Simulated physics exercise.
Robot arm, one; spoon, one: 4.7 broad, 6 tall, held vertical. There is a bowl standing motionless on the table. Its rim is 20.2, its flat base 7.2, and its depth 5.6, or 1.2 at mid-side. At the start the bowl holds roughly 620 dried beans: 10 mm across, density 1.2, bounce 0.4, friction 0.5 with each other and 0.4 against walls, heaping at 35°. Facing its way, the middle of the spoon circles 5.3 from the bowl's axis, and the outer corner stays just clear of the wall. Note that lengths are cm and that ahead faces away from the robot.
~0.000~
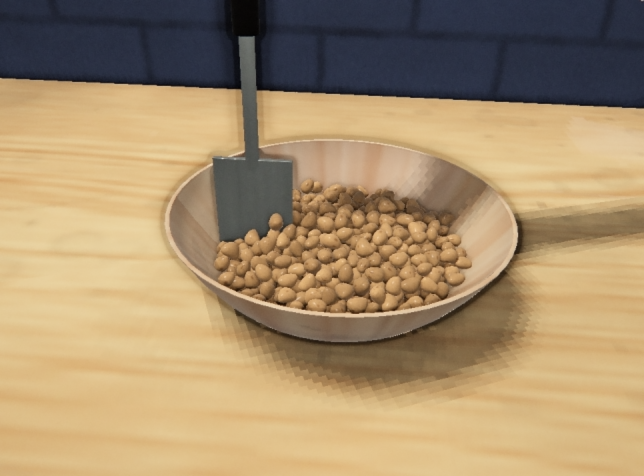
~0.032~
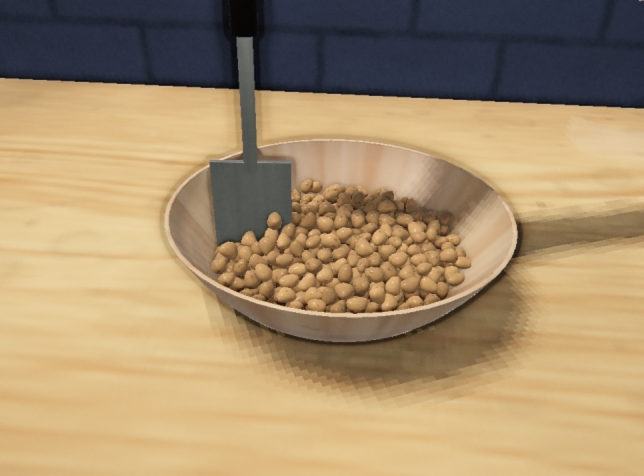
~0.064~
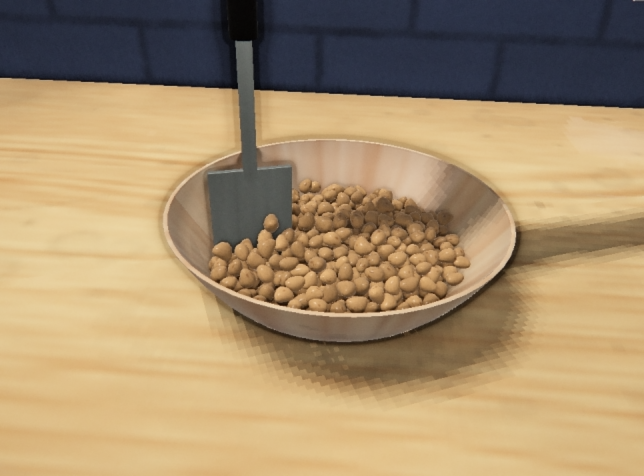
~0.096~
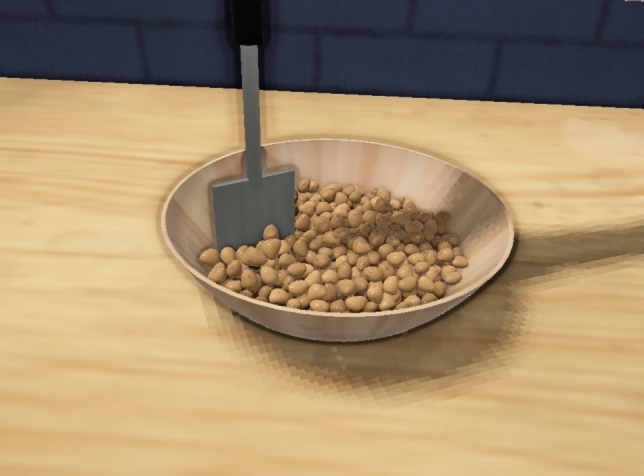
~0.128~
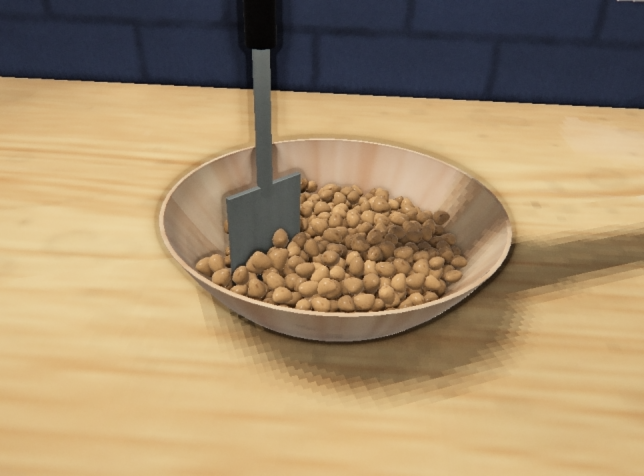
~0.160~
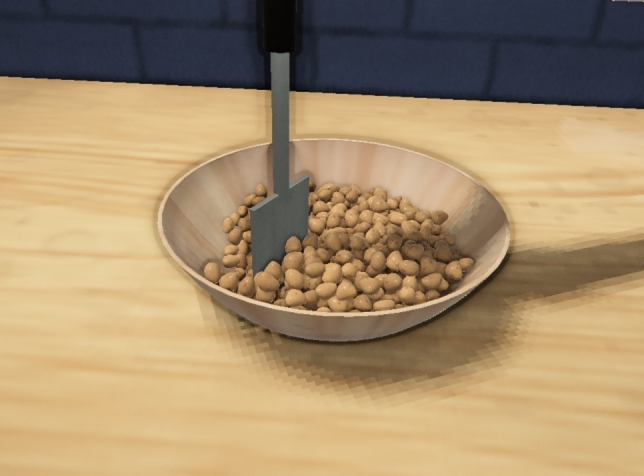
A grey spatula turns and sweeps rightward through the brown beans in a shallow bowl.
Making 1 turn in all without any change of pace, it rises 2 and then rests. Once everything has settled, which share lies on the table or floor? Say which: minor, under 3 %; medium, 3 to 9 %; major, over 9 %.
That would be a medium share.
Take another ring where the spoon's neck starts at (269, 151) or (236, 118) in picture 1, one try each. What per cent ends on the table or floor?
Close to 5 and 0 in a hundred.
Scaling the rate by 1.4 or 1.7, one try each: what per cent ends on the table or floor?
I'd expect near 15 per cent, then near 15 per cent.
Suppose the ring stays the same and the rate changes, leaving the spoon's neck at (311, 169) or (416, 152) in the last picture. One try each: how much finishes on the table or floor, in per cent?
It comes to close to 10 per cent and close to 20 per cent.
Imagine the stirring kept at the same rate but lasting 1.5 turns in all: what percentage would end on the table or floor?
Roughly 10 per cent.
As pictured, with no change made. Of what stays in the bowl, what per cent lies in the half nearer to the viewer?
About 45 per cent.
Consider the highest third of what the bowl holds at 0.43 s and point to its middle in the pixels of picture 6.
Roughly at (411, 218).
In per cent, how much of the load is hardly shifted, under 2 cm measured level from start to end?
About 60 %.
After 0.43 s, 177° round, highest piece 8 above the table; 606 in the bowl, 8 on the table or floor, 5 in flight or on the tool.
After 0.70 s, 293° round, highest piece 8 above the table; 592 in the bowl, 25 on the table or floor, 2 in flight or on the tool.
After 1.03 s, 0° round, highest piece 6 above the table; 589 in the bowl, 30 on the table or floor.
After 1.73 s, 0° round, highest piece 6 above the table; 589 in the bowl, 30 on the table or floor.
In the end, 589 in the bowl, 30 on the table or floor. That is 5 % on the table or floor.
